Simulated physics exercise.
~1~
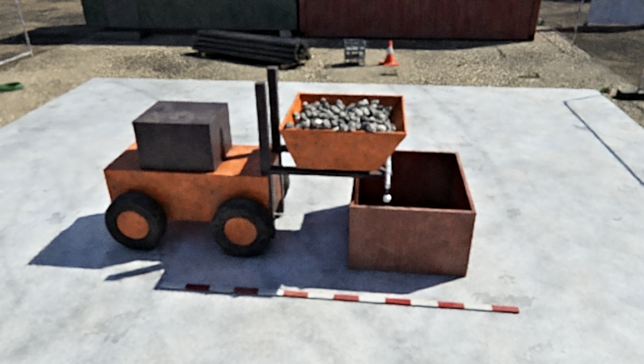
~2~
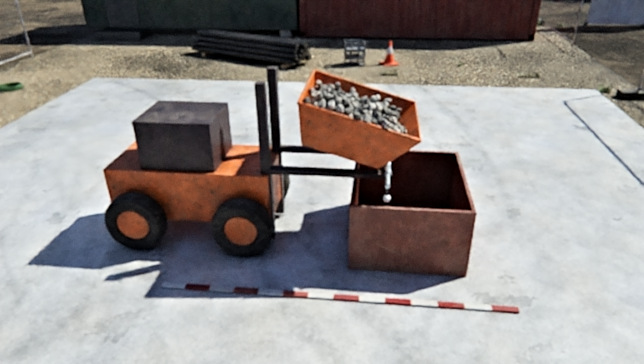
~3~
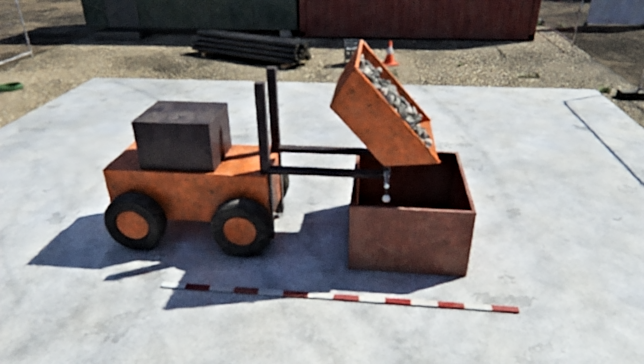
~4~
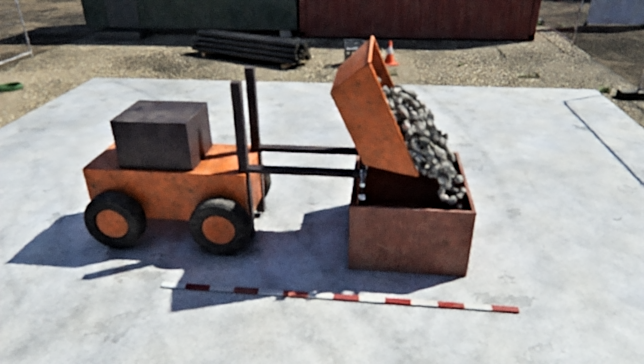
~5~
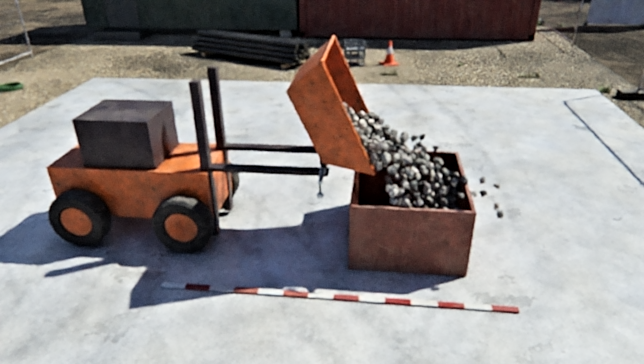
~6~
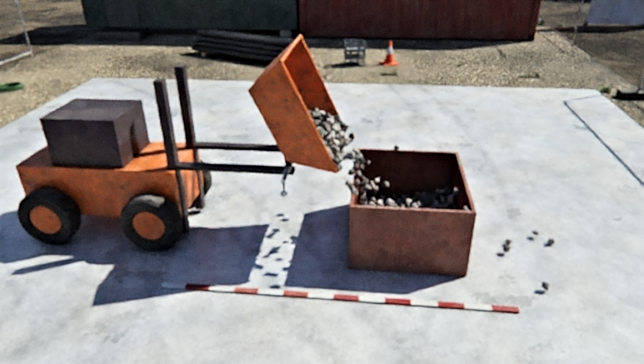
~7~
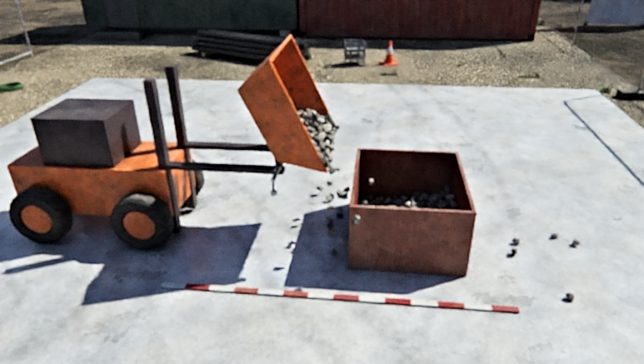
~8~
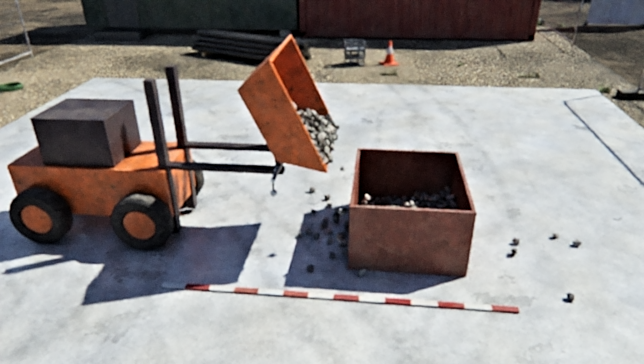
An orange skip on a forklift tips rocks into a bin, backs left, spilling some.
